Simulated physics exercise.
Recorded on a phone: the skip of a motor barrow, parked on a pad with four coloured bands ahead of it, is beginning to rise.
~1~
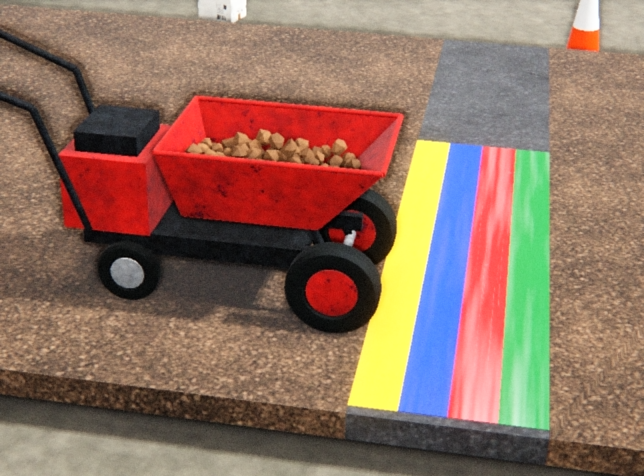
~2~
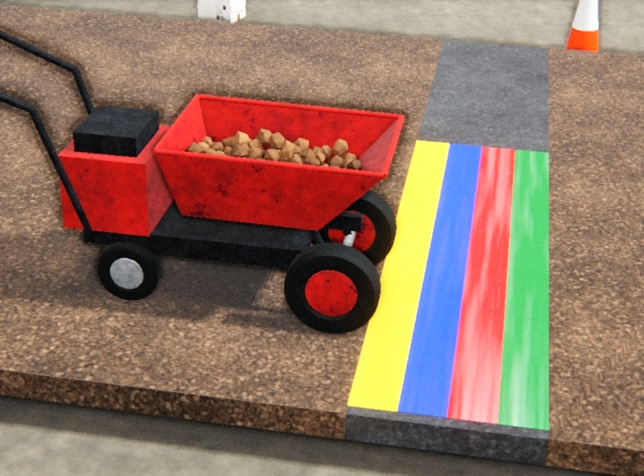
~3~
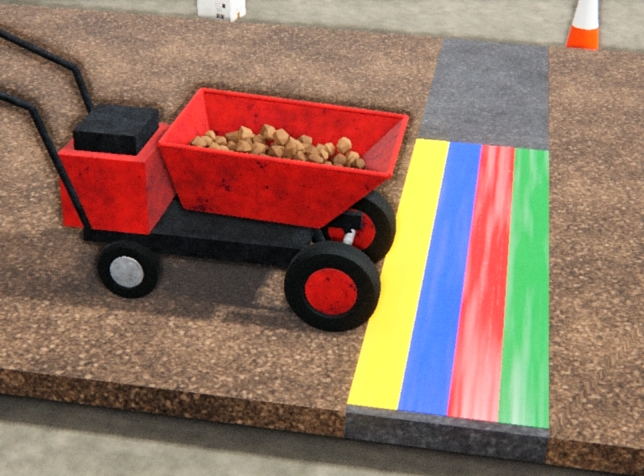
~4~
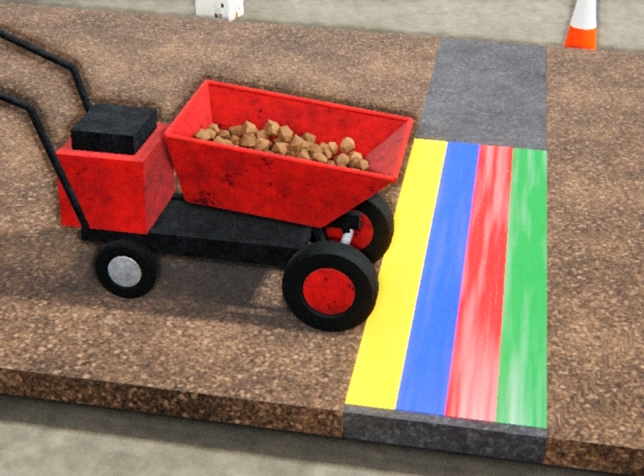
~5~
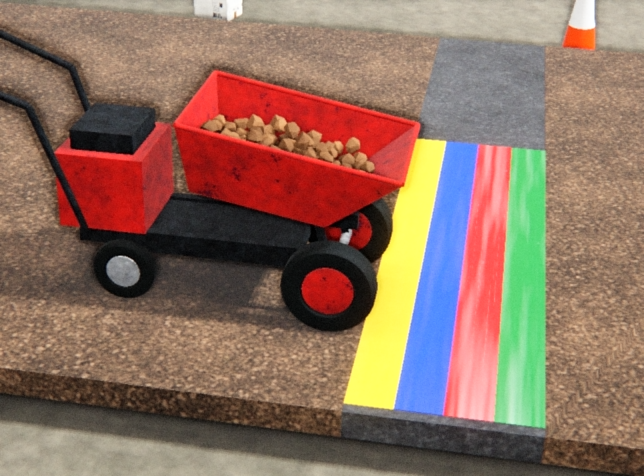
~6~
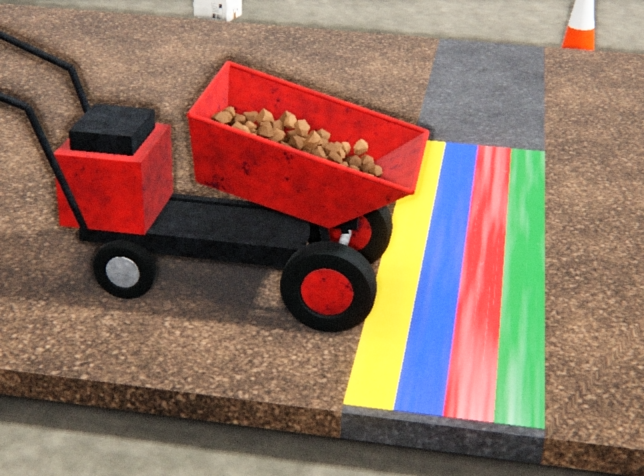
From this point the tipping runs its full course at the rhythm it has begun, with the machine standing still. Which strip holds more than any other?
The green strip.
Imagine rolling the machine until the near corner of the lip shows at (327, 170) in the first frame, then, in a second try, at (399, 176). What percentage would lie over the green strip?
About 20 per cent, then about 40 per cent.
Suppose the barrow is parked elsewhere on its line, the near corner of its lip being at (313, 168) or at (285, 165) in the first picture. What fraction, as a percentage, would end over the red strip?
That would be roughly 30 in a hundred and then roughly 20 in a hundred.
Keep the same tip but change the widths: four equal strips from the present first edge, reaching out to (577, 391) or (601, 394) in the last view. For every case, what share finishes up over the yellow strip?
0 % and 0 %, near enough.
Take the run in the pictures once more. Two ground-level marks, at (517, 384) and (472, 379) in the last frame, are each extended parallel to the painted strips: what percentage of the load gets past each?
Estimate, first then second: 50 %, 80 %.
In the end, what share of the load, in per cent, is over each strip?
Yellow strip 0 %, blue strip 0 %, red strip 30 %, green strip 40 %.
Just after the last frame, skip tipped steeply; every one in the skip.
A moment on, skip tipped steeply; the larger part in the skip; about a tenth over the red strip; about a tenth over the green strip.
Further on, skip tipped right over; about a tenth in the skip; just a few over the blue strip; roughly a quarter over the red strip; roughly a third over the green strip; roughly a quarter off the paint.
When it is over, skip tipped right over; just a few in the skip; not one over the yellow strip; just a few over the blue strip; roughly a quarter over the red strip; roughly a third over the green strip; roughly a quarter off the paint.
